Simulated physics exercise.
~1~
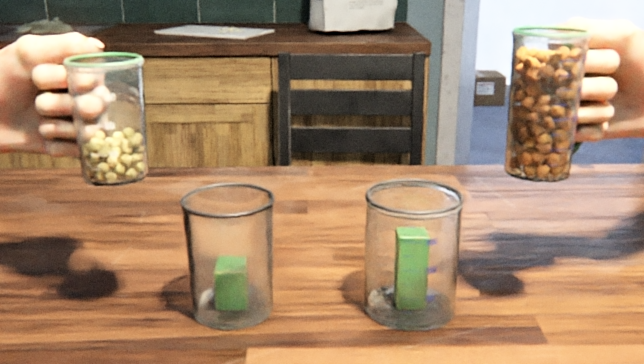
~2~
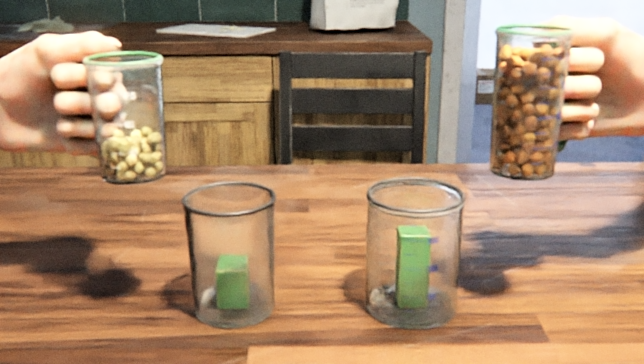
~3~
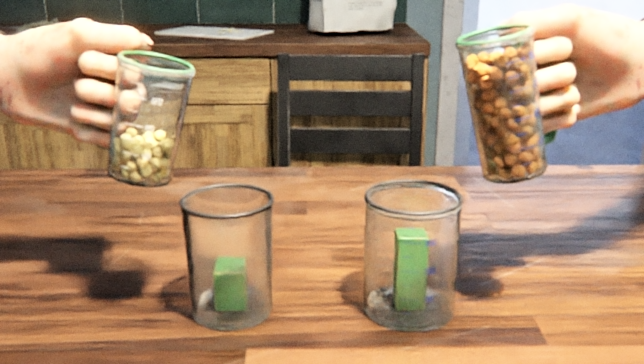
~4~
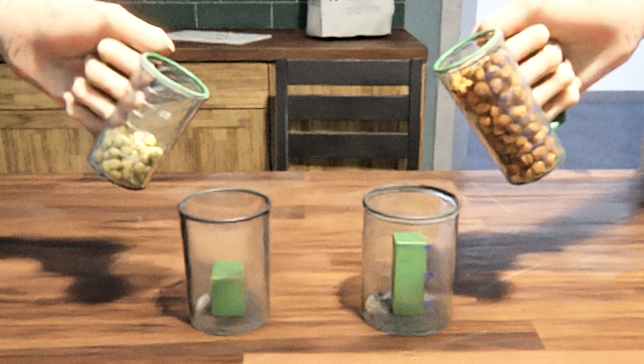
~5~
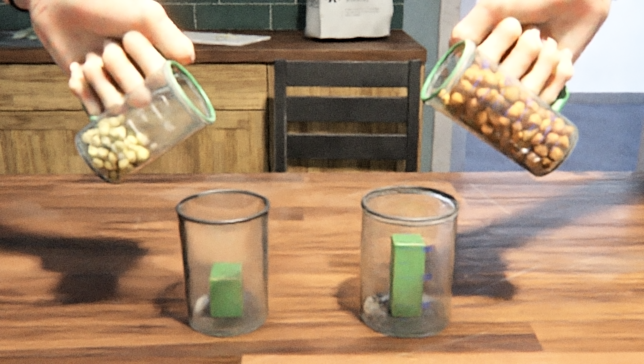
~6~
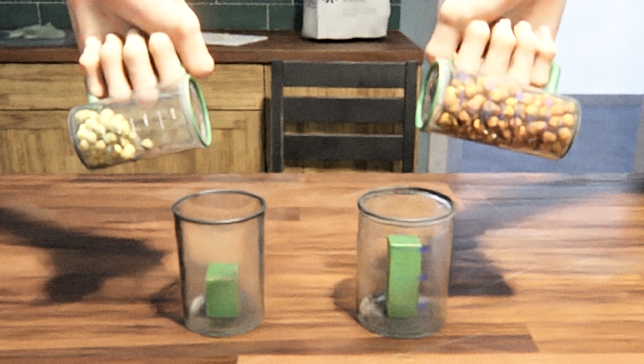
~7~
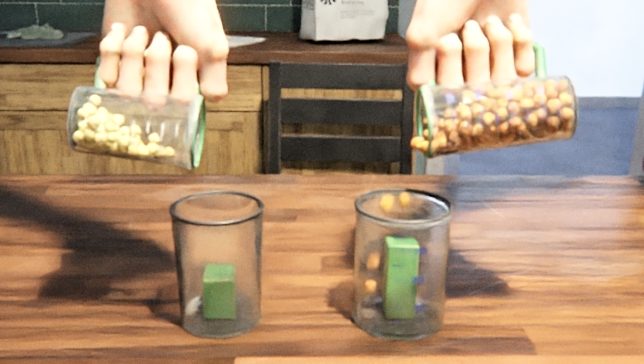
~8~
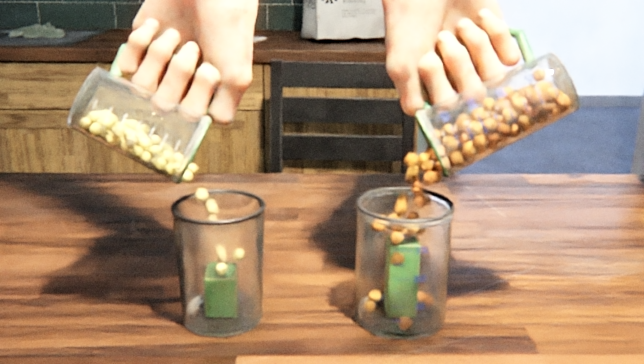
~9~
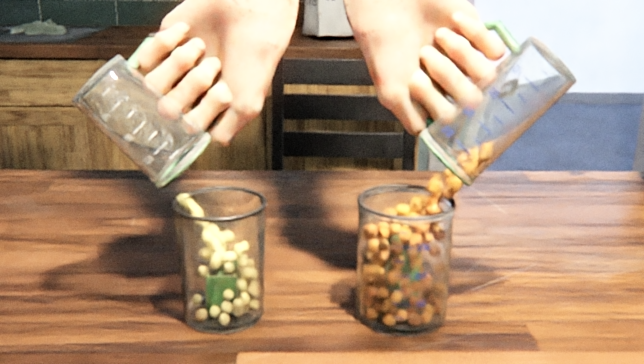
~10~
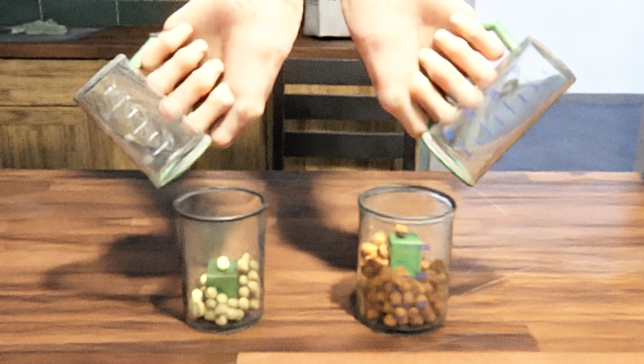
Two hands hold clear, green-rimmed cups above a wooden table, the left one partly filled with pale, round pieces and the right one nearly full of brown ones. Below them stand two clear containers, each with a green block inside, the right block taller. The hands bring the cups inward and tip them onto their sides. Brown pieces begin dropping first, then pale ones follow on the left. Both cups tilt further until they are empty, and the pieces gather around the blocks. At the end, both green tops still show above the settled pieces.
